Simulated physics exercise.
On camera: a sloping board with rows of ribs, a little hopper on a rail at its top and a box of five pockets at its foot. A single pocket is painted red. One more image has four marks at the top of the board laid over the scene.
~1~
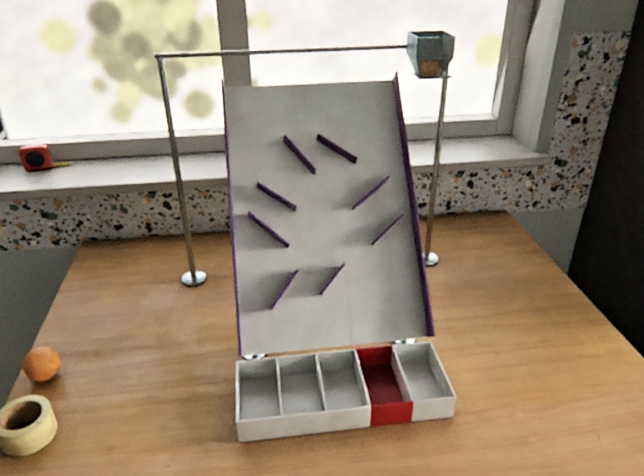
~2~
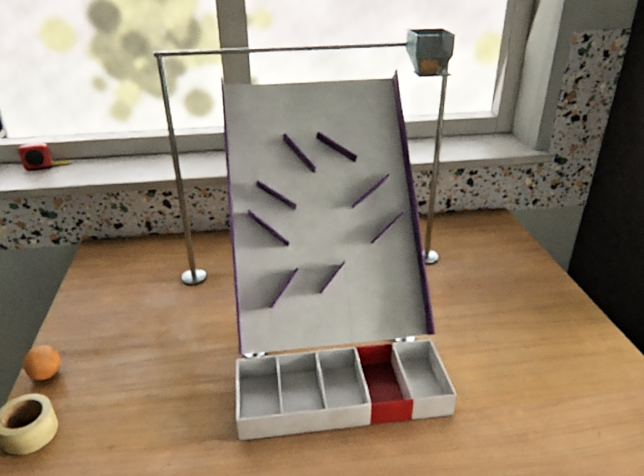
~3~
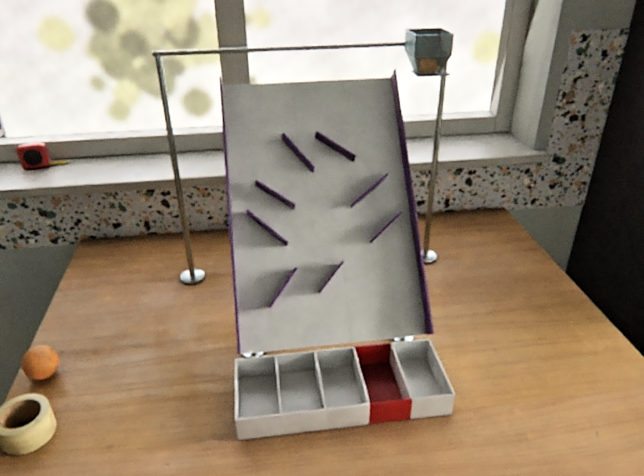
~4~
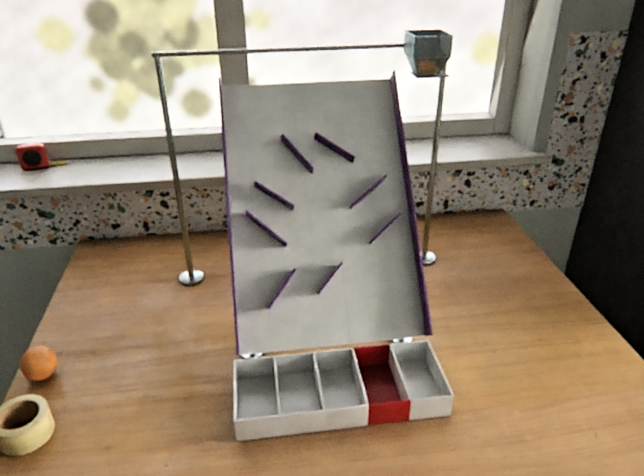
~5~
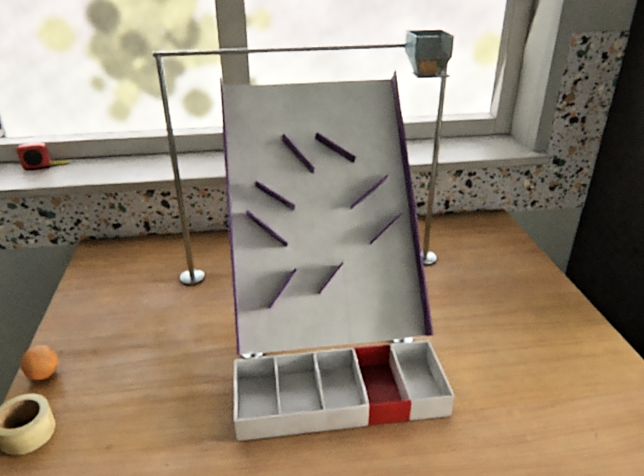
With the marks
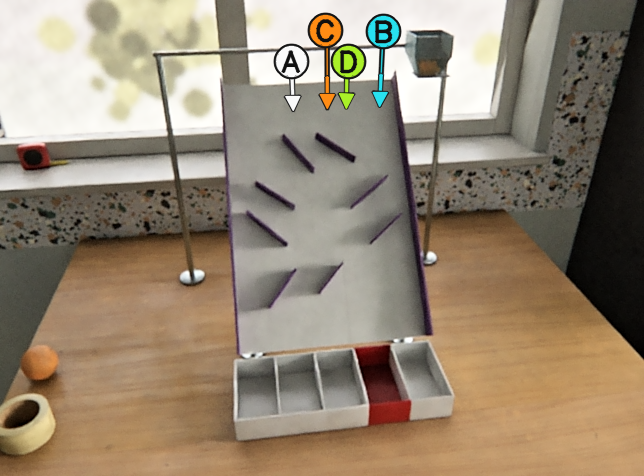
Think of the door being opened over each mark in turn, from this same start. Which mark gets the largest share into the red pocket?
A is best.
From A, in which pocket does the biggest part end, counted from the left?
It is the fourth one.
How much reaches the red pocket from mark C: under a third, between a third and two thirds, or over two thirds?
Under a third.
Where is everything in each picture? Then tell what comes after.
Hopper (429, 68), round wooden beads, door shut, in the first picture.
Ribs (284, 134) to (316, 168), (318, 132) to (357, 157), (257, 181) to (296, 205), in the second picture.
Ribs (353, 204) to (388, 174), (247, 210) to (288, 243), (373, 240) to (402, 212), in the third picture.
Ribs (269, 308) to (295, 269), (319, 292) to (342, 262), in the fourth picture.
Red pocket (390, 411), number 4 of 5 from the left, in the fifth picture.
On the marked copy, mark A meets the board at (293, 105); mark B meets the board at (379, 101); mark C meets the board at (327, 103); mark D meets the board at (346, 102).
Choosing A, roughly a third in the red pocket, roughly half in other pockets, roughly a quarter outside the box.
Choosing B, just a few in the red pocket, the larger part in other pockets, roughly a quarter outside the box.
Choosing C, about a tenth in the red pocket, the larger part in other pockets, about a tenth outside the box.
Choosing D, not one piece in the red pocket, almost all in other pockets, about a tenth outside the box.
